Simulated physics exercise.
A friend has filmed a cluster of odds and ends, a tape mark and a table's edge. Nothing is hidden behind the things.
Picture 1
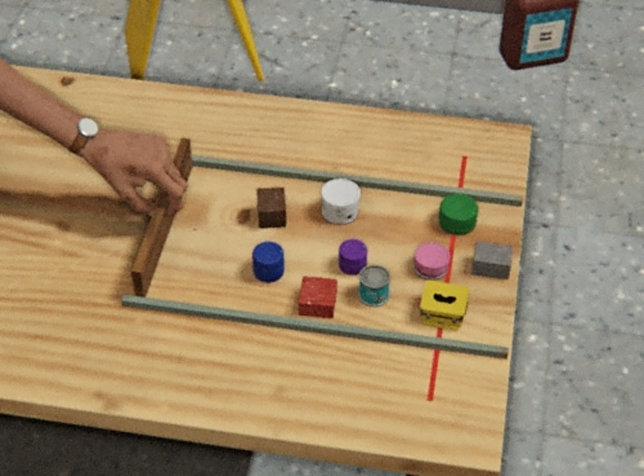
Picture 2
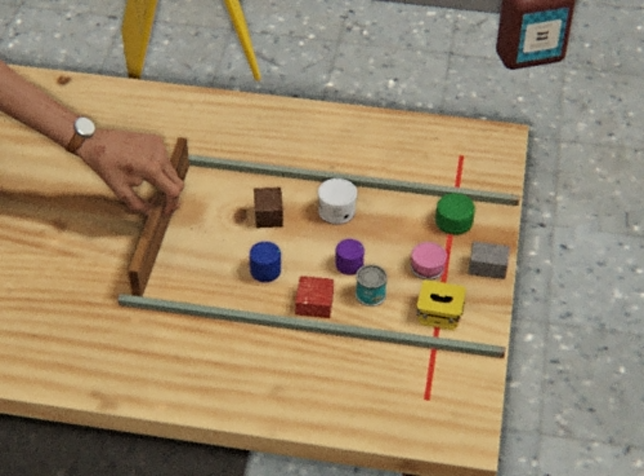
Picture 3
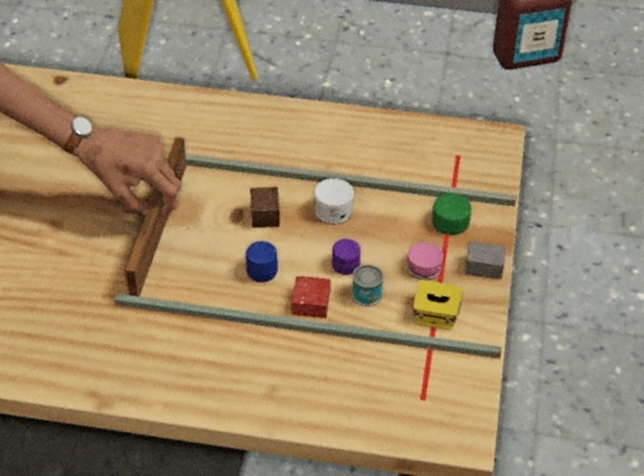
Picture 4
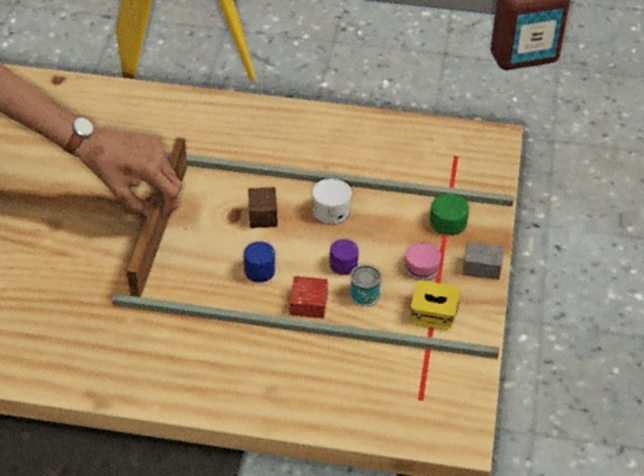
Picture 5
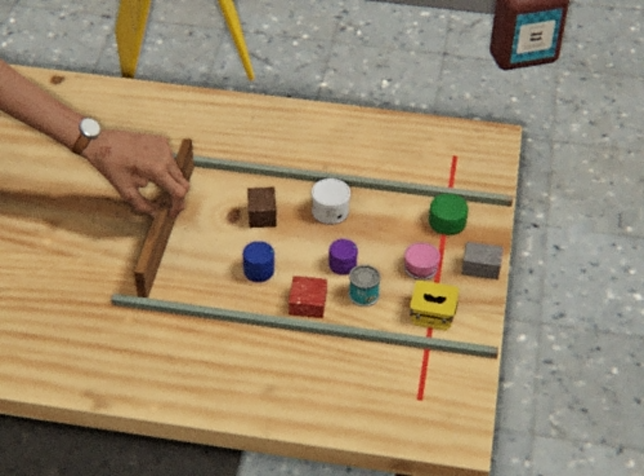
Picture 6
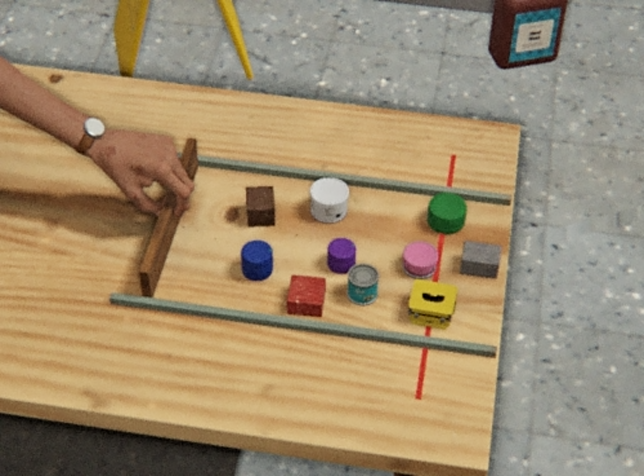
A hand with a wristwatch holding a wooden board, then nudging it slightly right along two rails, the colourful blocks and tubs staying still.
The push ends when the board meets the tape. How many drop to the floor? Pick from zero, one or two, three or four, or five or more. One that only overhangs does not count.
Here the number that fall off is one or two.
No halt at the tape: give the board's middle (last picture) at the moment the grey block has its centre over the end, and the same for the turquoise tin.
About (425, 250), and (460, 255) for the other.
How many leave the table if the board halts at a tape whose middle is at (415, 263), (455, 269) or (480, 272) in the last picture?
In that order 0, 3 and 5.
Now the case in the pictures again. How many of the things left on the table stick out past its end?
It comes to 2.
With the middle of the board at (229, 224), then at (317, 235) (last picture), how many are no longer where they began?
0 and 5.
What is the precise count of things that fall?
Fallen: 1.
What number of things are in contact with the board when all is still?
That makes 5.
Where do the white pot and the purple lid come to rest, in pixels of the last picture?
The white pot stops around (464, 209); the purple lid around (451, 265).
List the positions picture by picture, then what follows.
In the first picture, grey block (492, 261); green lid (458, 215); yellow case (444, 306); board (164, 216); tape (449, 267).
In the second picture, green lid (455, 214); blue lid (265, 262).
In the third picture, yellow case (437, 305); brown block (265, 207).
In the fourth picture, grey block (483, 261); white pot (332, 202).
In the fifth picture, green lid (449, 214); turquoise tin (365, 286).
In the sixth picture, grey block (481, 260); green lid (447, 213); yellow case (432, 305); board (170, 216); tape (438, 266).
Soon after, none off yet; grey block at rest near (481, 260); green lid at rest near (447, 213); yellow case at rest near (432, 305).
After that, none off yet; grey block at rest near (481, 260); green lid moving near (453, 215); yellow case displaced a little near (457, 312).
In the end, the number that fall off is one or two; gone, grey block.
